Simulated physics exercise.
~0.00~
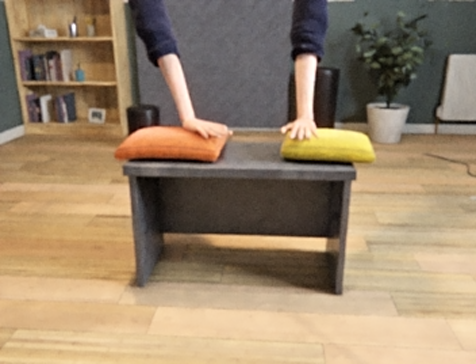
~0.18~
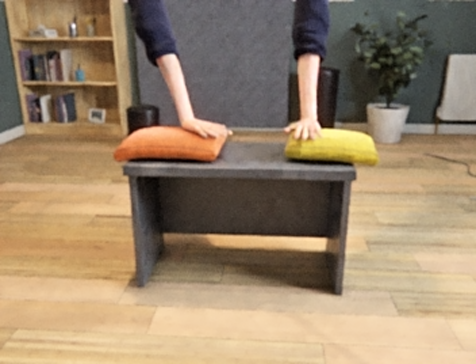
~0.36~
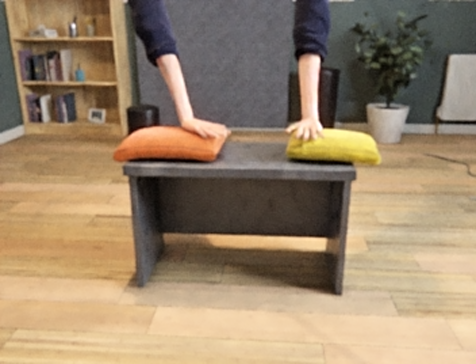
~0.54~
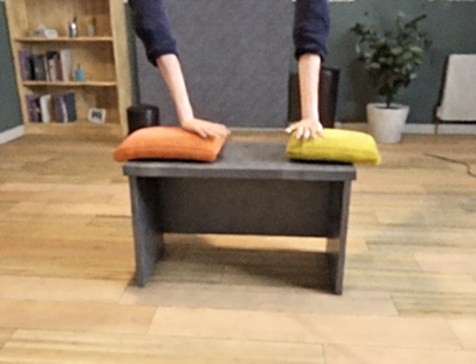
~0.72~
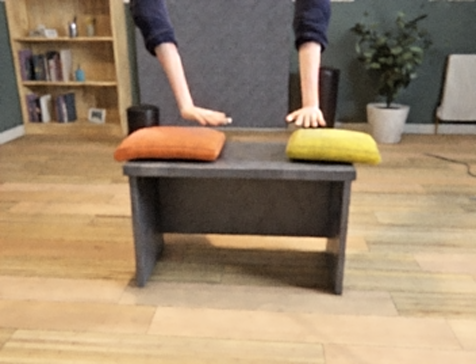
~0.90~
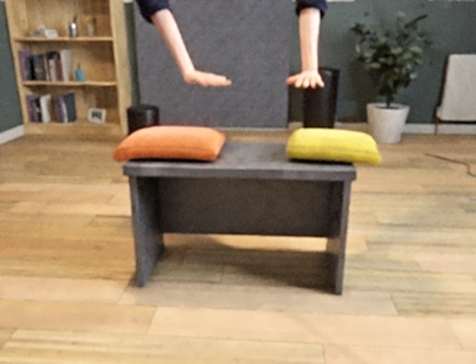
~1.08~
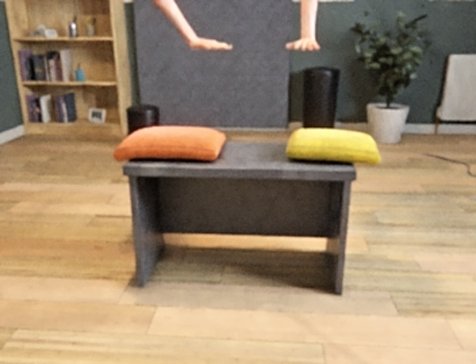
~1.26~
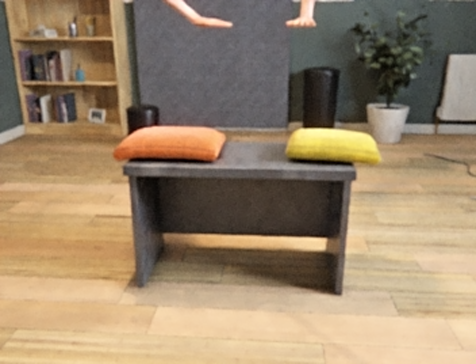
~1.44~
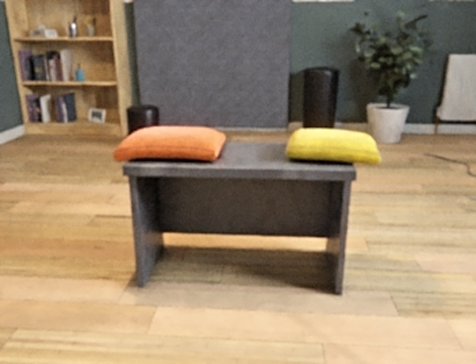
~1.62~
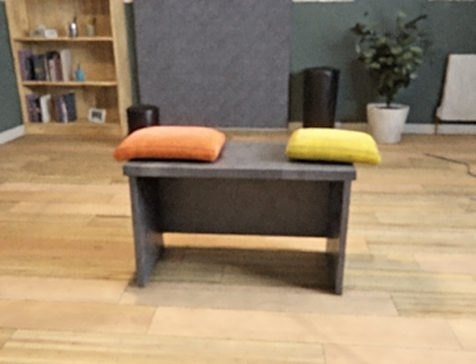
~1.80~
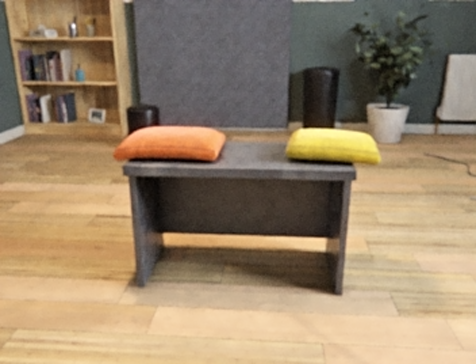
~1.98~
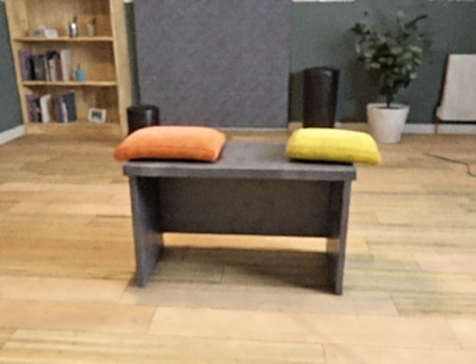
At the start, two hands reach down from above and press on an orange pillow at the left end of a low dark table and a yellow soft bag at the right end. The right hand eases the yellow one slightly outward, while the orange one barely shifts. Both hands then pause with the two cushions in place. Next they let go, lift off together and rise until they leave the view. Both cushions stay on top of the table, resting still at opposite ends with a gap between them.
